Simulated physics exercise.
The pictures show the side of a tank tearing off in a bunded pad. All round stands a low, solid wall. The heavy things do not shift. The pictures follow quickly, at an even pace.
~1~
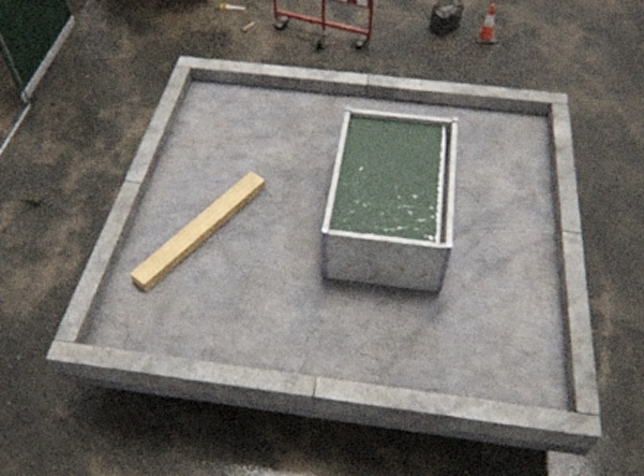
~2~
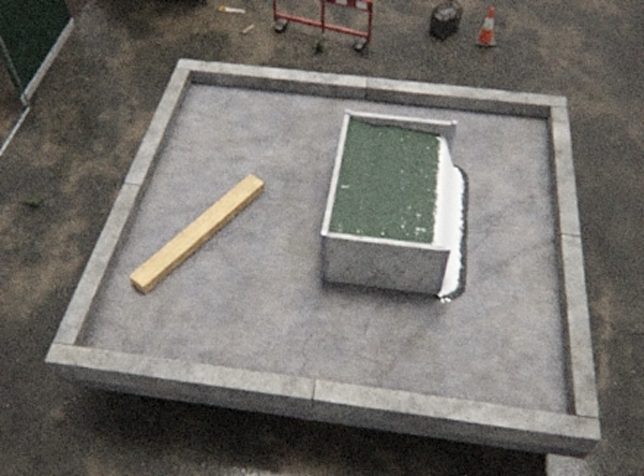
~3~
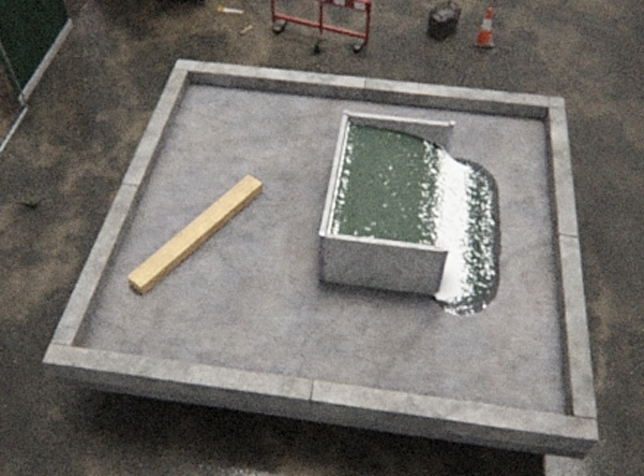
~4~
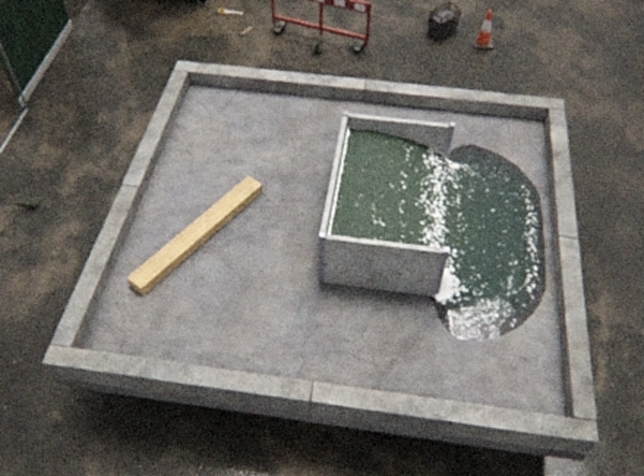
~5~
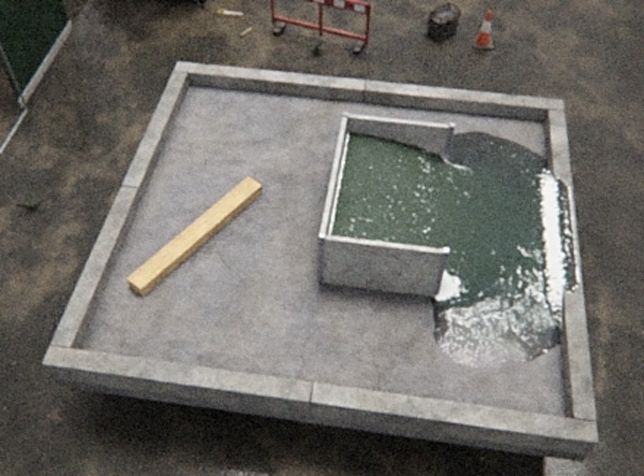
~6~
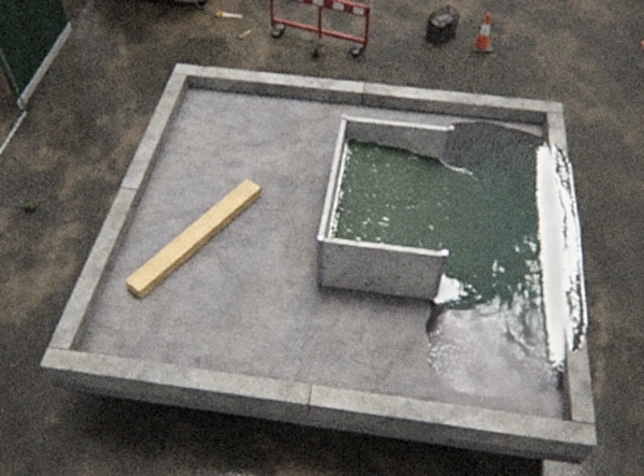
At first, green water sits still in a rectangular tank on a walled concrete pad, with a wooden beam lying to the left. Then the tank's right side gives way and water pours out, spreading across the pad in a widening, foamy sheet until it surges up against the right-hand wall.
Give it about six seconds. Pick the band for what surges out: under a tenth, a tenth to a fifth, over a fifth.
It loses more than a fifth.
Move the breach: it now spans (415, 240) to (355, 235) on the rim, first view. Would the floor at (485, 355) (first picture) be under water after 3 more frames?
There: Flooded.
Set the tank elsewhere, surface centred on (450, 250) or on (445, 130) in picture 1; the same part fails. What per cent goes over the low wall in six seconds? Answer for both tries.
Roughly 38 per cent, then 36 per cent.
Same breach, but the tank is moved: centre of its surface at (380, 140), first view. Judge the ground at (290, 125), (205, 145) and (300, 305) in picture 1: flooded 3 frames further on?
In turn: Clear, not flooded, dry.
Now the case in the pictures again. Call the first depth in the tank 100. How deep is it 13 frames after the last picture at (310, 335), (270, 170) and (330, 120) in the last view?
Roughly 4, 0 and 2 per cent, in turn.
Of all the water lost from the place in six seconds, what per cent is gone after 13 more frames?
Roughly 95 per cent.
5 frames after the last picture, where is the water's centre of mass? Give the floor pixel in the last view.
Roughly at (456, 237).
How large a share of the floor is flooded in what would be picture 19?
Some 45 per cent.
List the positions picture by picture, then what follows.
In the first picture, still water in the tank at (394, 177).
In the second picture, the front is at a hidden place, out from the gap at (442, 214).
In the third picture, the front is at (467, 164), out from the gap at (440, 216).
In the fourth picture, the front is at (492, 156), out from the gap at (439, 220).
In the fifth picture, the front is at (547, 166), out from the gap at (439, 221).
In the sixth picture, water pours out at (438, 223) and has run to (544, 143).
A moment on, water covers 25 % of the floor; the low wall has let 3 % over.
Next, water covers 30 % of the floor; the low wall has let 11 % over.
Then, water covers 45 % of the floor; the low wall has let 23 % over.
Later, water covers 70 % of the floor; the low wall has let 24 % over.
In the end, water covers 80 % of the floor; the low wall has let 24 % over.
